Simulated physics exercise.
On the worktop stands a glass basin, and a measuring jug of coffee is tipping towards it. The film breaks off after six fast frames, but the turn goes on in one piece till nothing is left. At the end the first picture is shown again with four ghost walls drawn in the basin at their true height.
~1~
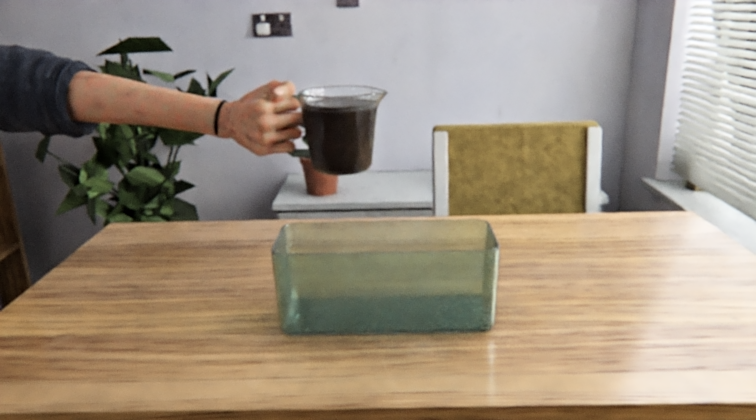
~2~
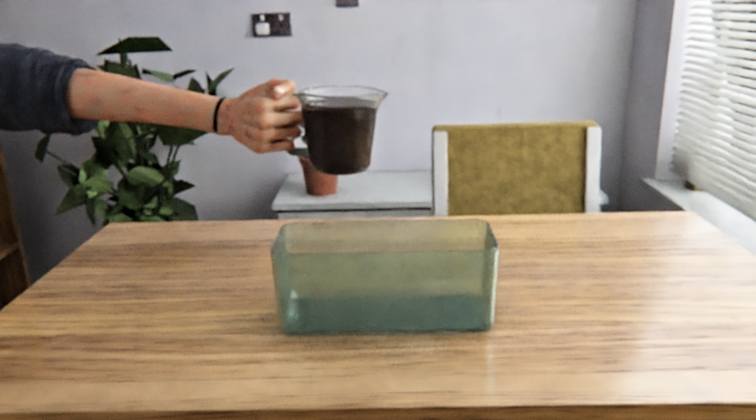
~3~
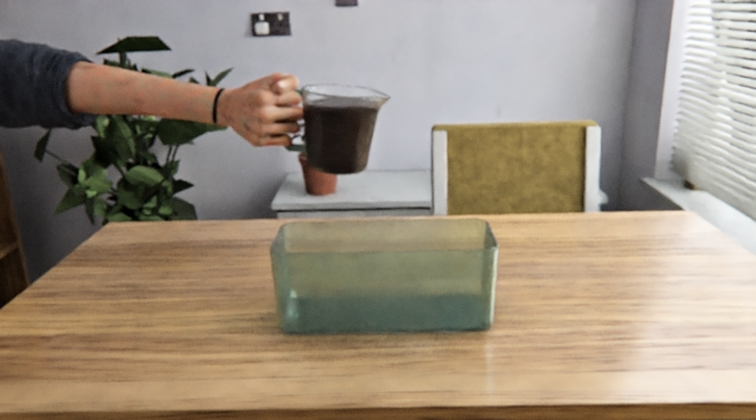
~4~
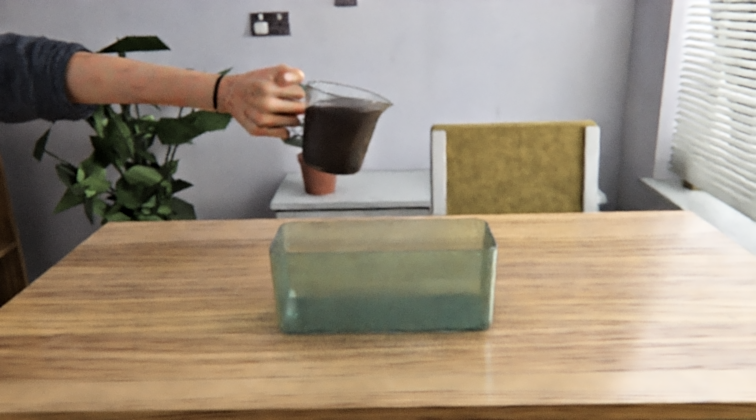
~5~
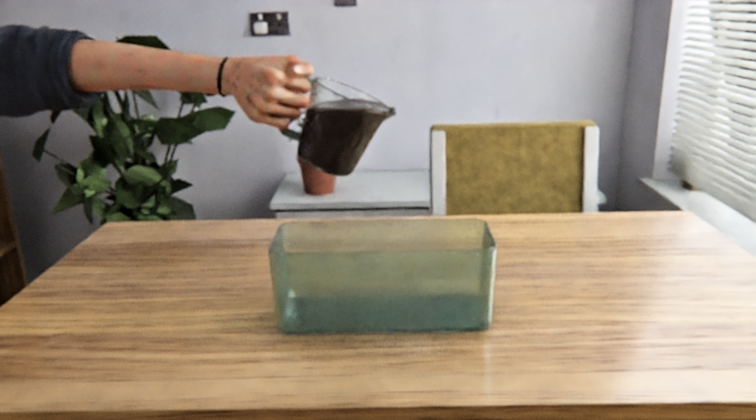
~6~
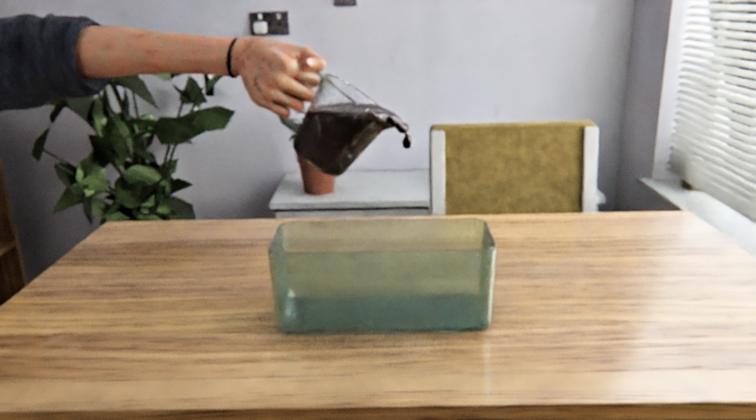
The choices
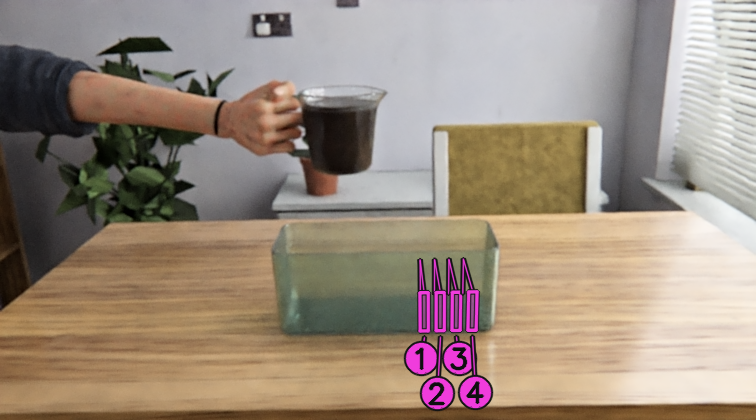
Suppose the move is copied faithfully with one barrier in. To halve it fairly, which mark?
Use place 2.
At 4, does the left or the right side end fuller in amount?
More ends on the left.
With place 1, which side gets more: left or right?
The right one.
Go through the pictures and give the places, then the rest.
Upright, lip at (386, 92); basin from (281, 332) to (494, 328); nothing has left yet.
Upright, lip at (387, 94); nothing has left yet.
Tipped about 6°, lip at (389, 97); nothing has left yet.
Tipped about 14°, lip at (392, 104); nothing has left yet.
Tipped about 24°, lip at (395, 114); coffee is over the lip, down to (395, 114).
Tipped about 36°, lip at (396, 125); coffee is over the lip, down to (408, 145).
On the marked copy, 1 at (424, 337); 2 at (440, 336); 3 at (456, 336); 4 at (472, 336).
For place 1, about 23 % ends left of the wall and 76 % right of it.
For place 2, about 51 % ends left of the wall and 48 % right of it.
For place 3, about 80 % ends left of the wall and 17 % right of it; 3 % is lost outside.
For place 4, about 96 % ends left of the wall and 2 % right of it.
